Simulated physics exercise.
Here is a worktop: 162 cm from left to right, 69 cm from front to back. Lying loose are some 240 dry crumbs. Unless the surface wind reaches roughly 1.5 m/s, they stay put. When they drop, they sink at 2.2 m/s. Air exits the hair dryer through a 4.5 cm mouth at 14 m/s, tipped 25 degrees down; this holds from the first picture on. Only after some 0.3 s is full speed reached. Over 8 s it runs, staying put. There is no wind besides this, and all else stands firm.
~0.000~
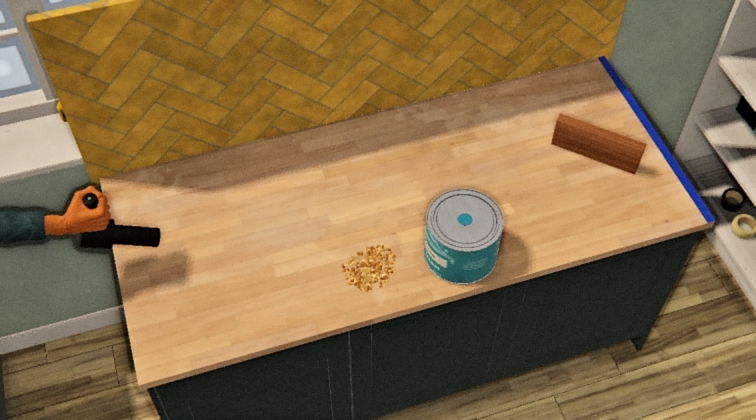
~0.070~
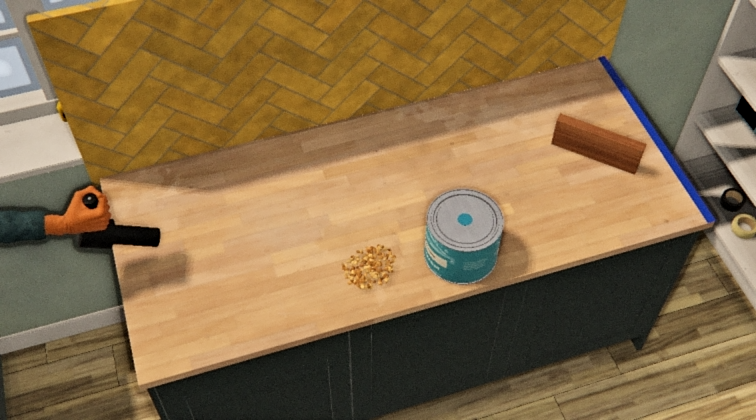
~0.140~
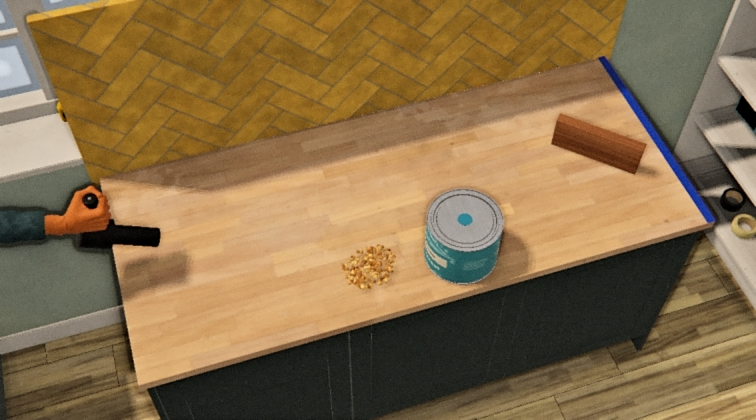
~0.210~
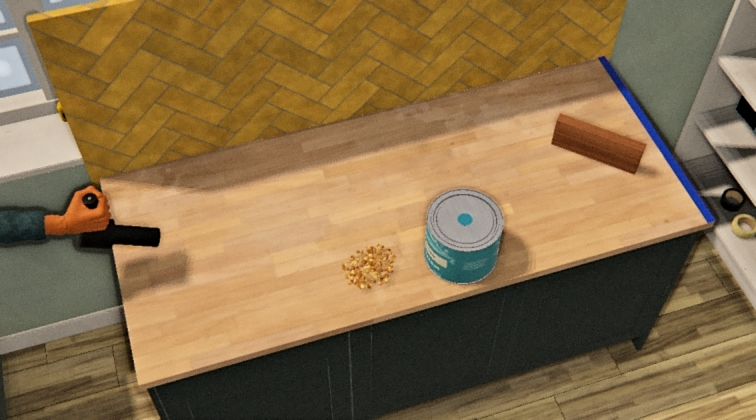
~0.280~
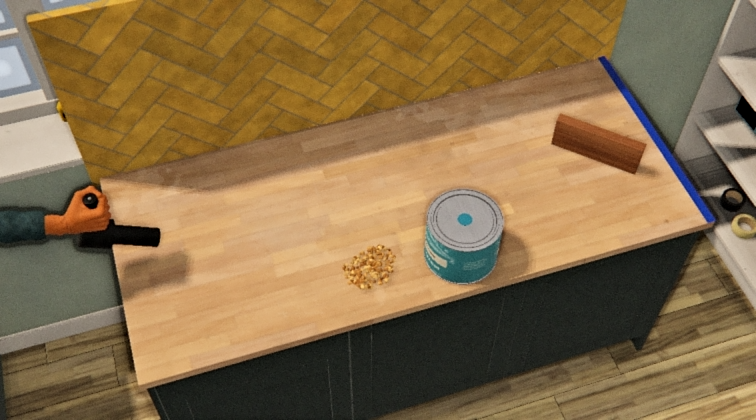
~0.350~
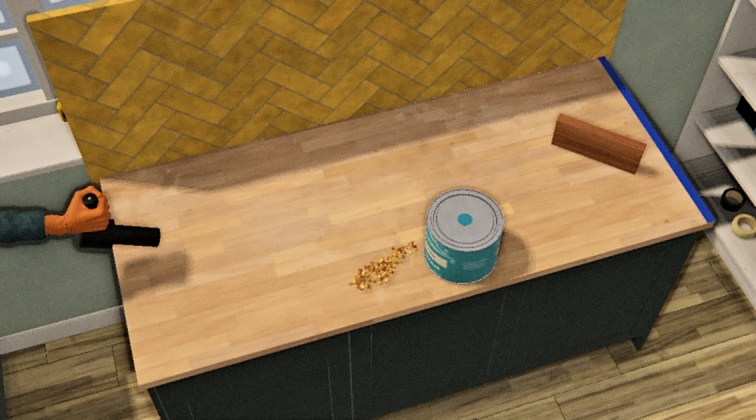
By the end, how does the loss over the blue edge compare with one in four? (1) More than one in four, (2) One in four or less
2.
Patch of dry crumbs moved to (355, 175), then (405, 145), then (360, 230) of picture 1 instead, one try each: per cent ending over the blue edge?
In turn: 90 per cent, 90 per cent, 50 per cent.
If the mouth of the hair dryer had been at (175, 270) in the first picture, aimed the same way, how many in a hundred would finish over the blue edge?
5 per cent, roughly.
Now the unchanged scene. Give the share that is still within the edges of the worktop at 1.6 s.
Roughly 1 %.
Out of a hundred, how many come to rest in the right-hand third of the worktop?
Something close to 0 % ends up there.
After 1.6 s, 1 % are on the move or not yet settled, 0 % are over the blue edge.
After 2.6 s, 0 % are on the move or not yet settled, 1 % are over the blue edge.
After 4.4 s, 0 % are on the move or not yet settled, 1 % are over the blue edge.
After 8.0 s, at the end, 1 % are over the blue edge.
